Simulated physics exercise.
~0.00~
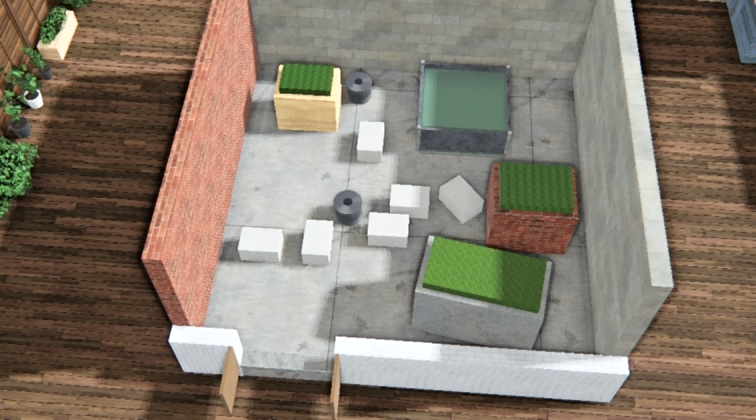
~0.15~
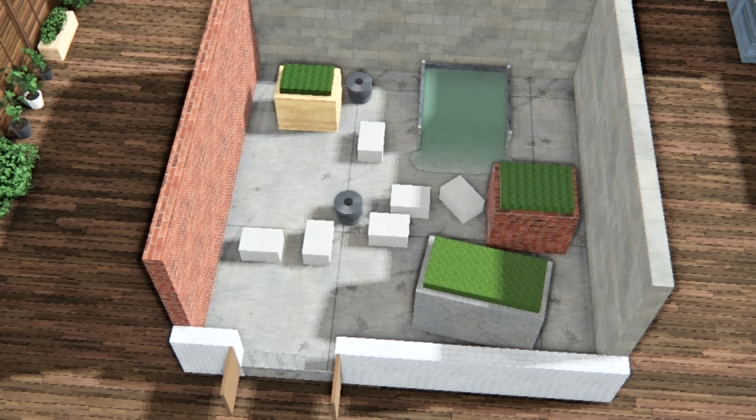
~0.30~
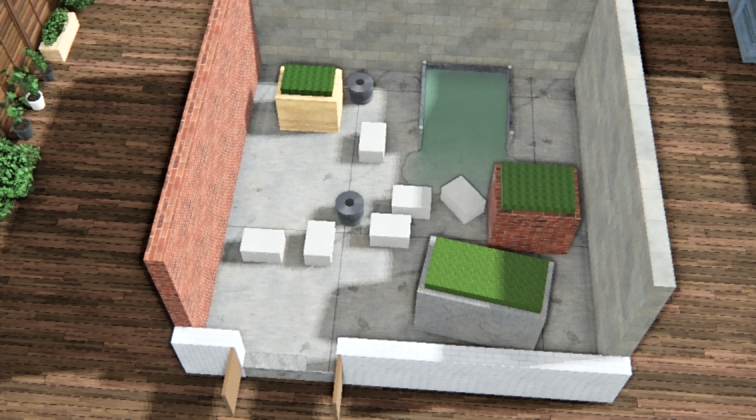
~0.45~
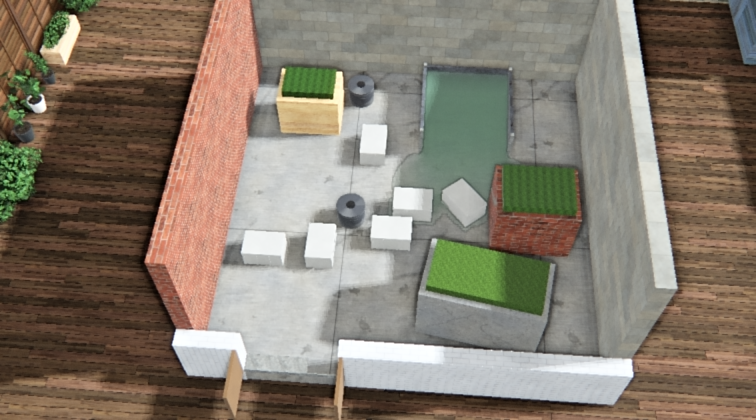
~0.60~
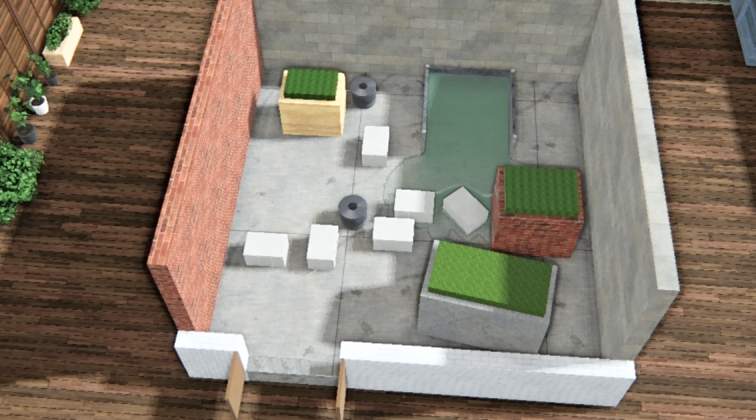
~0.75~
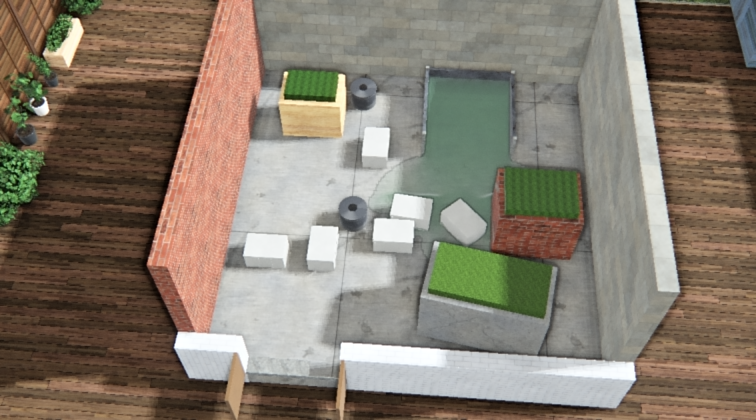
The footage shows a walled yard from above, where greenish water spreads out of a dark tank at the back across the grey floor toward the white blocks and grass-topped planters, and a couple of blocks shift slightly.
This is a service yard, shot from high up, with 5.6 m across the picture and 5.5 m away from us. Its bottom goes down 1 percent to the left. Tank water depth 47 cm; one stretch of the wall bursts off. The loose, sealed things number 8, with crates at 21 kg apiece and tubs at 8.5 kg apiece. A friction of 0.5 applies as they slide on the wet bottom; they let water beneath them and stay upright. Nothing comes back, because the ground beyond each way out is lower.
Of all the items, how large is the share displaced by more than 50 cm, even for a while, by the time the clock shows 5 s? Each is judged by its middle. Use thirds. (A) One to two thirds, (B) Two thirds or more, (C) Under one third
A.
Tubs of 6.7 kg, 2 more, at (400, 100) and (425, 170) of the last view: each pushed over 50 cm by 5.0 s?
In turn: Under, more.
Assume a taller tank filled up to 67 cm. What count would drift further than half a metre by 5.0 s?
Then the count would be 5.
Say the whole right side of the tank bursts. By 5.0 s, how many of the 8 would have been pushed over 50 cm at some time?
Then the count would be 0.
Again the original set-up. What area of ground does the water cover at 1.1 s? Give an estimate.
Wet area: Approx. 7.5 m2.
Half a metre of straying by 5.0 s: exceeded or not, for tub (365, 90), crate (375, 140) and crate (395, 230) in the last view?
Listed in sequence: Lower; lower; higher for the last.
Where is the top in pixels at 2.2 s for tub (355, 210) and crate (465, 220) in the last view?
Around (317, 213) and (419, 259).
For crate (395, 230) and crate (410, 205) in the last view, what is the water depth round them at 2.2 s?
6 and 11 cm.
After 1.1 s 1 of 8 are over 50 cm from their spots; 0 afloat.
After 2.2 s 4 of 8 are over 50 cm from their spots; 1 afloat.
After 3.5 s 4 of 8 are over 50 cm from their spots; 0 afloat.
After 5.0 s 4 of 8 are over 50 cm from their spots, and 4 have been at some point; 1 afloat.
